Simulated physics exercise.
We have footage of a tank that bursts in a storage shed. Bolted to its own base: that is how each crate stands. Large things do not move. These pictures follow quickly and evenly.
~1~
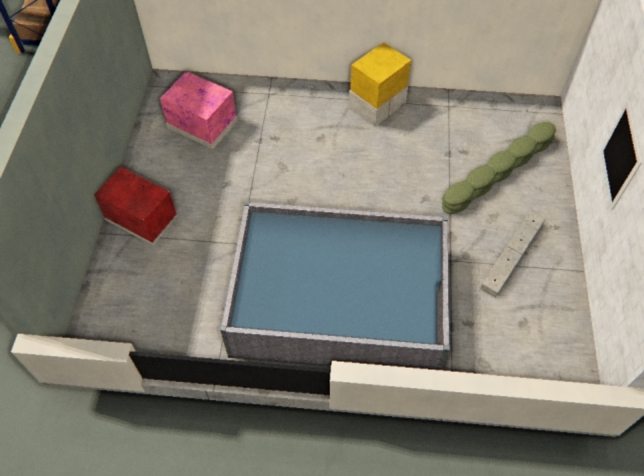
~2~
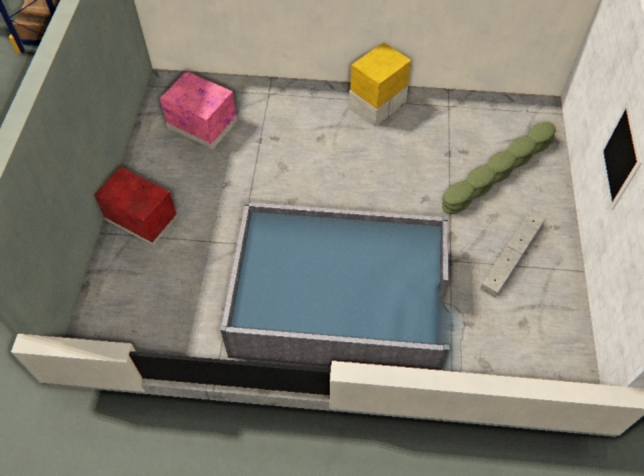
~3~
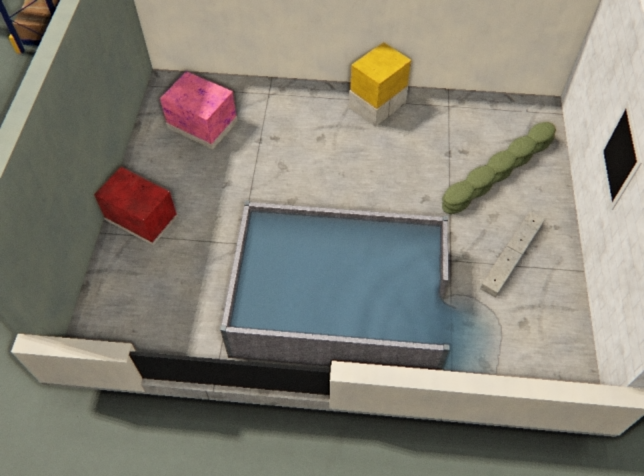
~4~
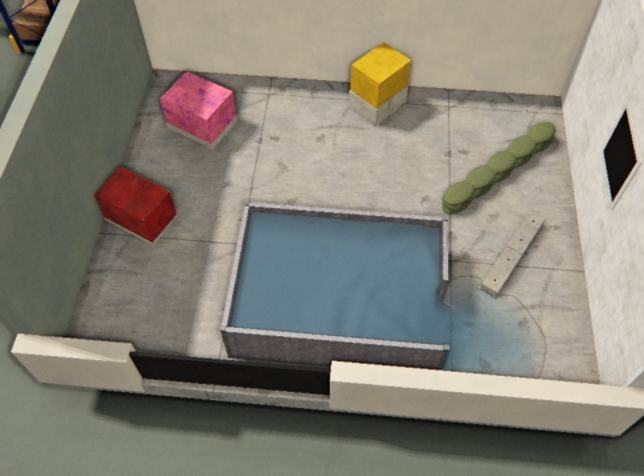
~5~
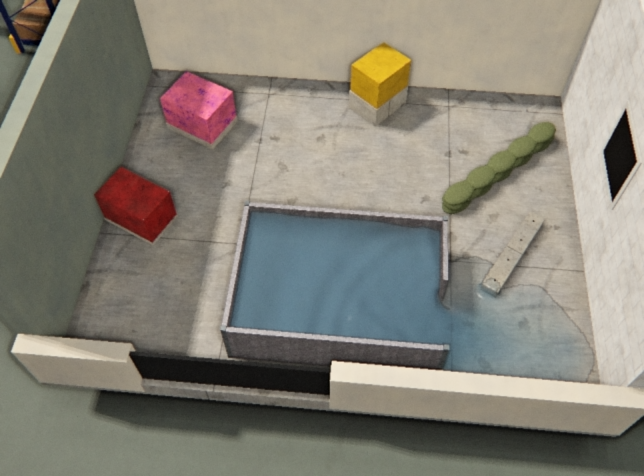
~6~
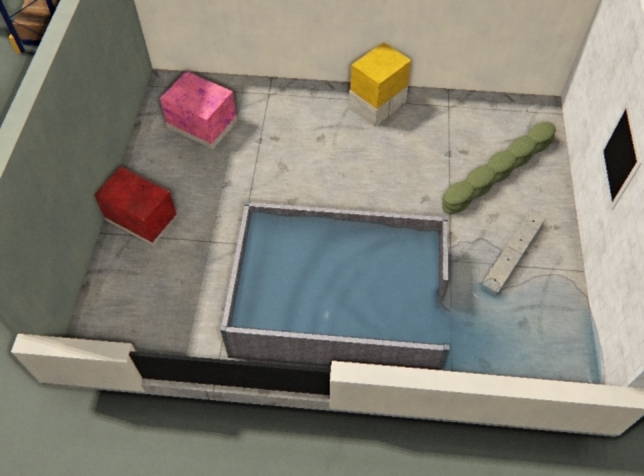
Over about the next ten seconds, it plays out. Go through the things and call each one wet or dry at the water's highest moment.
Called one by one: The yellow crate is dry; the red crate is wet; the pink crate is dry.
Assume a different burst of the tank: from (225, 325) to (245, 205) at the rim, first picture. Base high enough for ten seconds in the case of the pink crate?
I'd bet pink crate is doused.
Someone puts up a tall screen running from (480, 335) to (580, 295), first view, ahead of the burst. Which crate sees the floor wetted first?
First to be reached: The crate marked yellow.
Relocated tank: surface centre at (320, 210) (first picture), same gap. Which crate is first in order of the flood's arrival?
I'd go with the yellow-painted one.
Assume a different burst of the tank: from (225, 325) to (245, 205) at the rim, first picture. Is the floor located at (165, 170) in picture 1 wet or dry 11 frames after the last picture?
At that spot: Swamped.
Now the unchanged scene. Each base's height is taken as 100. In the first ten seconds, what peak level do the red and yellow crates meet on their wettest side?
I'd say 210 per cent for the first one and 70 per cent for the second.
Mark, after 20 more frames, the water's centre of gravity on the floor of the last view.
About (434, 284) in the last view.
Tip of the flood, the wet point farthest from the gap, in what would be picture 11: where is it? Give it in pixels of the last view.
At roughly (570, 208).
A moment on, water covers 15 % of the floor; the yellow crate not reached, the red crate not reached, the pink crate not reached.
Next, water covers 20 % of the floor; the yellow crate not reached, the red crate not reached, the pink crate not reached.
Then, water covers 35 % of the floor; the yellow crate water round its plinth, the red crate not reached, the pink crate not reached.
Later, water covers 65 % of the floor; the yellow crate water round its plinth, the red crate not reached, the pink crate not reached.
In the end, water covers 90 % of the floor; the yellow crate stayed above the water, the red crate was topped, the pink crate stayed above the water.
